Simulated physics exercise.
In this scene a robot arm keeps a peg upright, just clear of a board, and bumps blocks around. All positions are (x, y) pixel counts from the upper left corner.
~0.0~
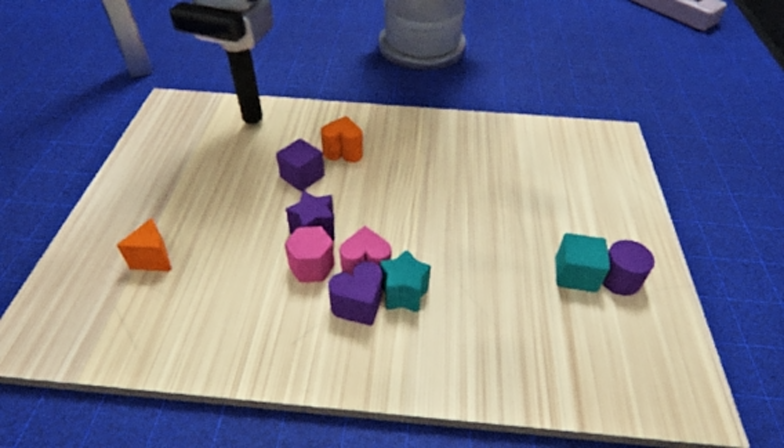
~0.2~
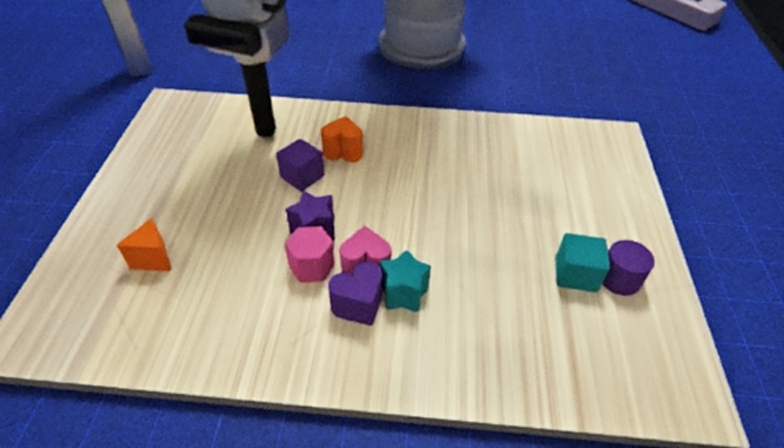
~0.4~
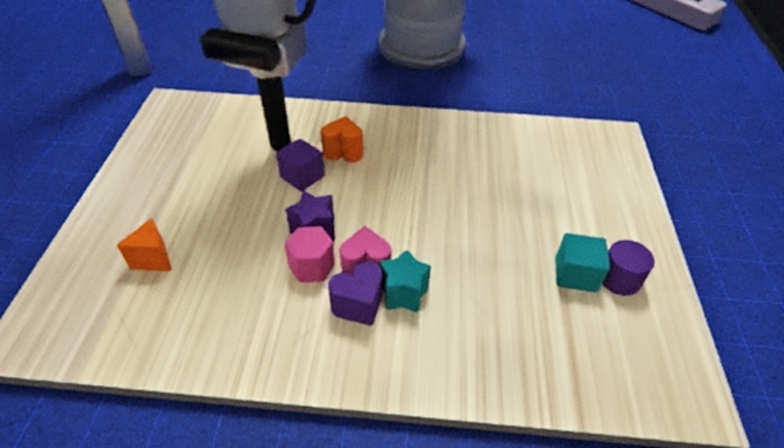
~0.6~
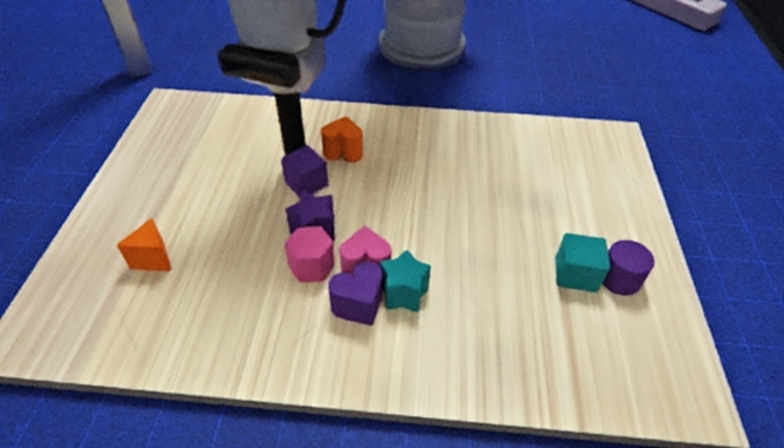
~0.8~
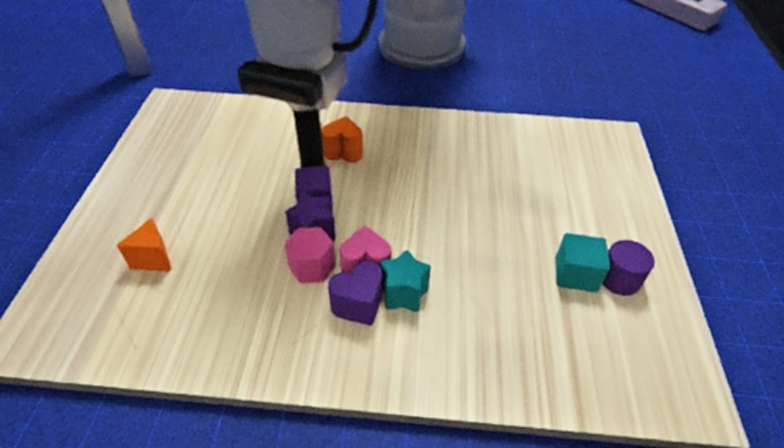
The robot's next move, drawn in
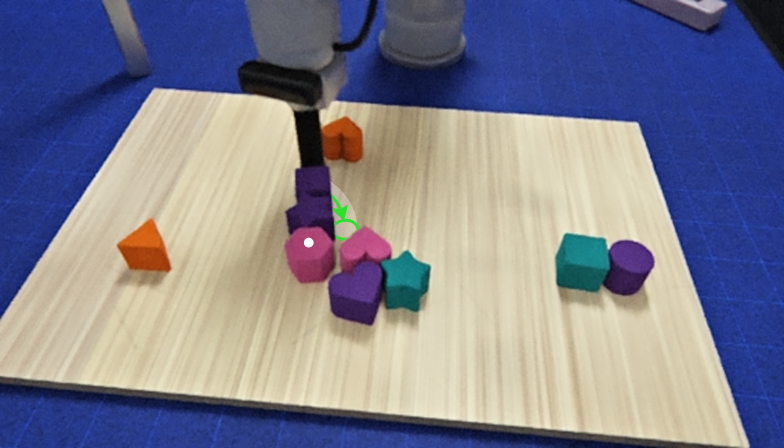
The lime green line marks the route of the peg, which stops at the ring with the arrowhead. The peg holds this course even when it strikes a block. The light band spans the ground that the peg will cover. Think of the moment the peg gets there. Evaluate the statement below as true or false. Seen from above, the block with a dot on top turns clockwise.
That claim is false.
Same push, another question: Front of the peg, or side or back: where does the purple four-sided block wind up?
The peg still has the purple four-sided block in front of it when the path ends.
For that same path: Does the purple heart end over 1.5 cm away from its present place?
No - that is not the case.
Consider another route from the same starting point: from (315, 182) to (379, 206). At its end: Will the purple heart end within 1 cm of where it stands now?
Answer: Yes.
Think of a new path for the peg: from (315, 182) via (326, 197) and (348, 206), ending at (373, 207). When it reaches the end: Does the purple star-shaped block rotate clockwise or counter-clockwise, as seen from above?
It turns clockwise.
Drawn move, from (315, 182) over (330, 195) and (341, 211) to (345, 230); the dot is on the pink six-sided block.
The first path, step by step. Halfway along, peg at (337, 197); pink six-sided block at (304, 258), turned 30° anticlockwise; purple star-shaped block at (301, 226), turned 25° clockwise; purple four-sided block at (323, 200), turned 40° clockwise.
At the end, peg at (345, 224); pink six-sided block at (285, 287), turned 45° anticlockwise; purple star-shaped block at (288, 248), turned 45° clockwise; purple four-sided block at (322, 227), turned 65° clockwise; purple heart still; pink heart still.
